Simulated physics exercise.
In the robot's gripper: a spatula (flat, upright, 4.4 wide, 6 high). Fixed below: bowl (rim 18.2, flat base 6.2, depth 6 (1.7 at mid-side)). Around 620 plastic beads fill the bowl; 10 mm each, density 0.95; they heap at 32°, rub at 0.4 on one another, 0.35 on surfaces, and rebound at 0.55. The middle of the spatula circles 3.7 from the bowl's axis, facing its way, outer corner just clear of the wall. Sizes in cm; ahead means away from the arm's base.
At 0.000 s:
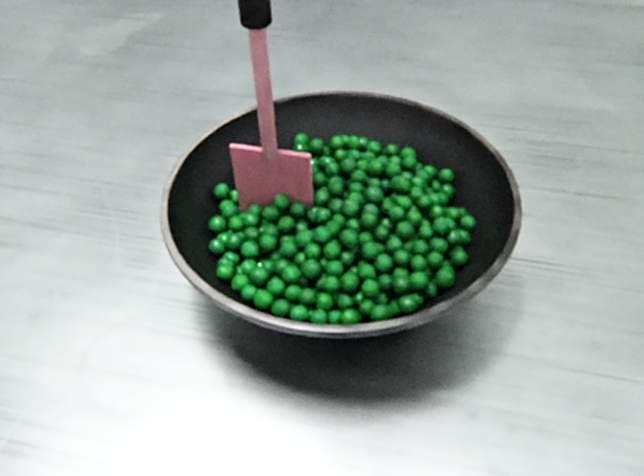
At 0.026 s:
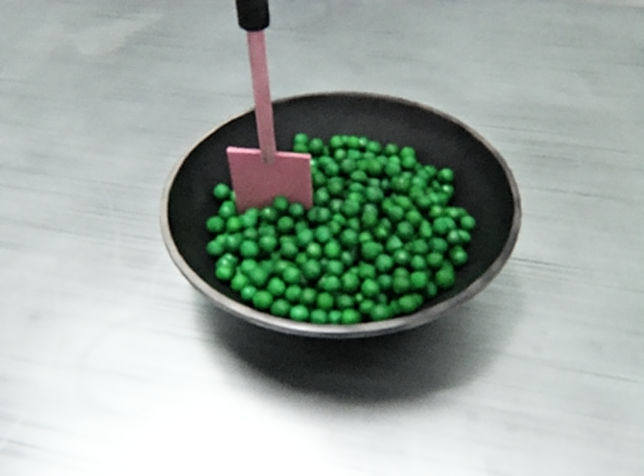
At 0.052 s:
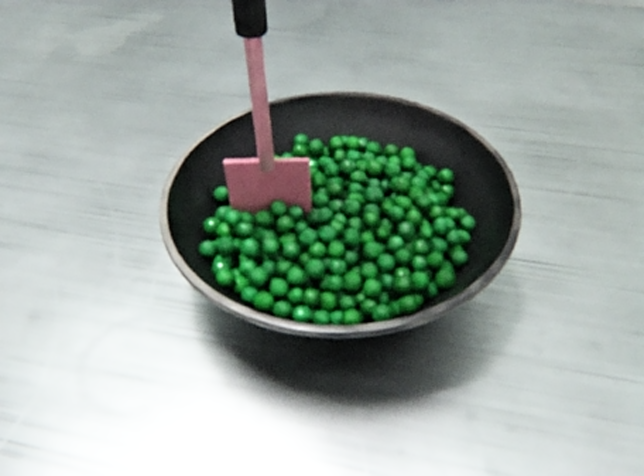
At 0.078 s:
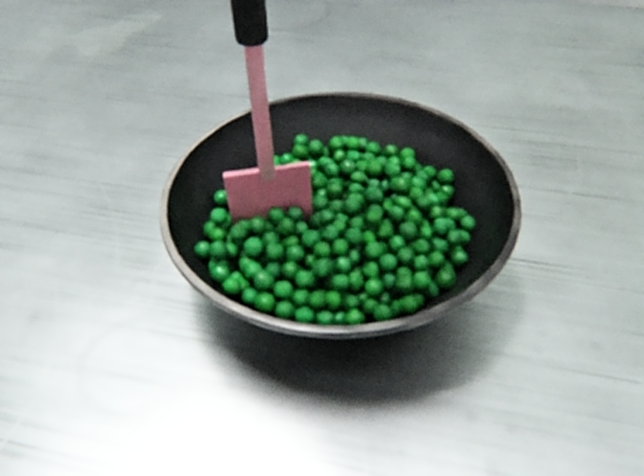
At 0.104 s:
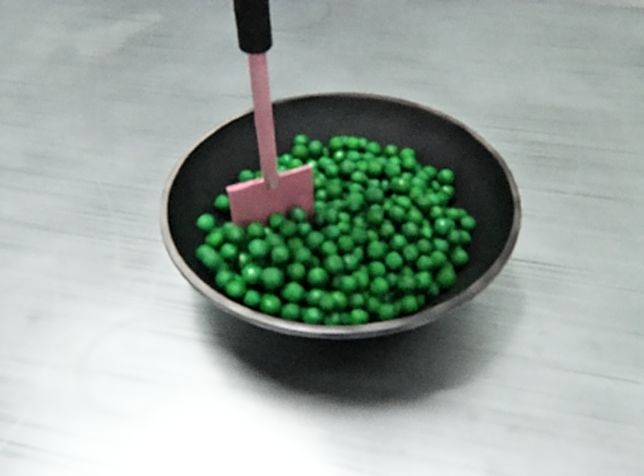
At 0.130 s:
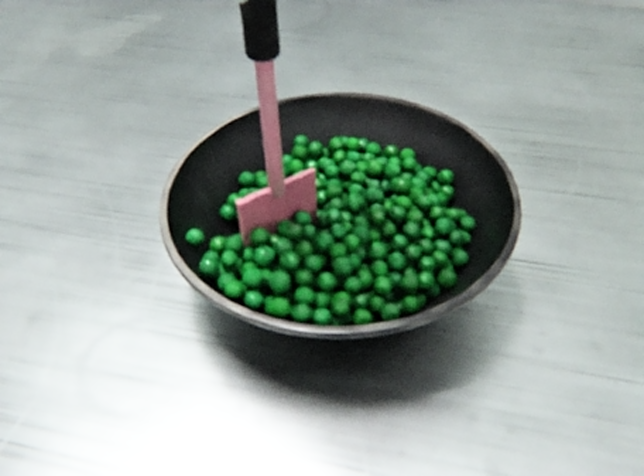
On a pale grey surface, a pink spatula turns while pushing through green beads at the left of a dark bowl.
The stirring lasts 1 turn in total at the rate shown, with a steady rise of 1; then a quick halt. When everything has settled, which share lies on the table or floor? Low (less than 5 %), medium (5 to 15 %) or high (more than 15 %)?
A medium share, 5 to 15 %, ends on the table or floor.
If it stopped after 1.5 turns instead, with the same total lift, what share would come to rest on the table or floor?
In that case some 10 per cent.
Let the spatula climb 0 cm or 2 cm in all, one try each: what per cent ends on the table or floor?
Some 10 and 5 per cent.
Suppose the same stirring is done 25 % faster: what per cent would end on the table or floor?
In that case some 15 per cent.
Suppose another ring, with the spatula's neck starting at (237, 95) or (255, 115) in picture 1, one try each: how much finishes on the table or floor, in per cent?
About 10 and 10 per cent.
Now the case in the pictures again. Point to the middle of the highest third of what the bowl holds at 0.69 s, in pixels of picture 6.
Around (294, 157).
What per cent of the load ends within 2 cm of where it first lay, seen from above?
Some 15 per cent.
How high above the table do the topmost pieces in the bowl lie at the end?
About 6.5 cm.
After 0.41 s, 169° round, highest piece 9 above the table; 609 in the bowl, 3 on the table or floor, 8 in flight or on the tool.
After 0.69 s, 291° round, highest piece 8 above the table; 579 in the bowl, 38 on the table or floor, 3 in flight or on the tool.
After 1.03 s, 0° round, highest piece 6 above the table; 569 in the bowl, 51 on the table or floor.
After 1.73 s, 0° round, highest piece 6 above the table; 569 in the bowl, 51 on the table or floor.
At rest, 569 in the bowl, 51 on the table or floor. That is 8 % on the table or floor.
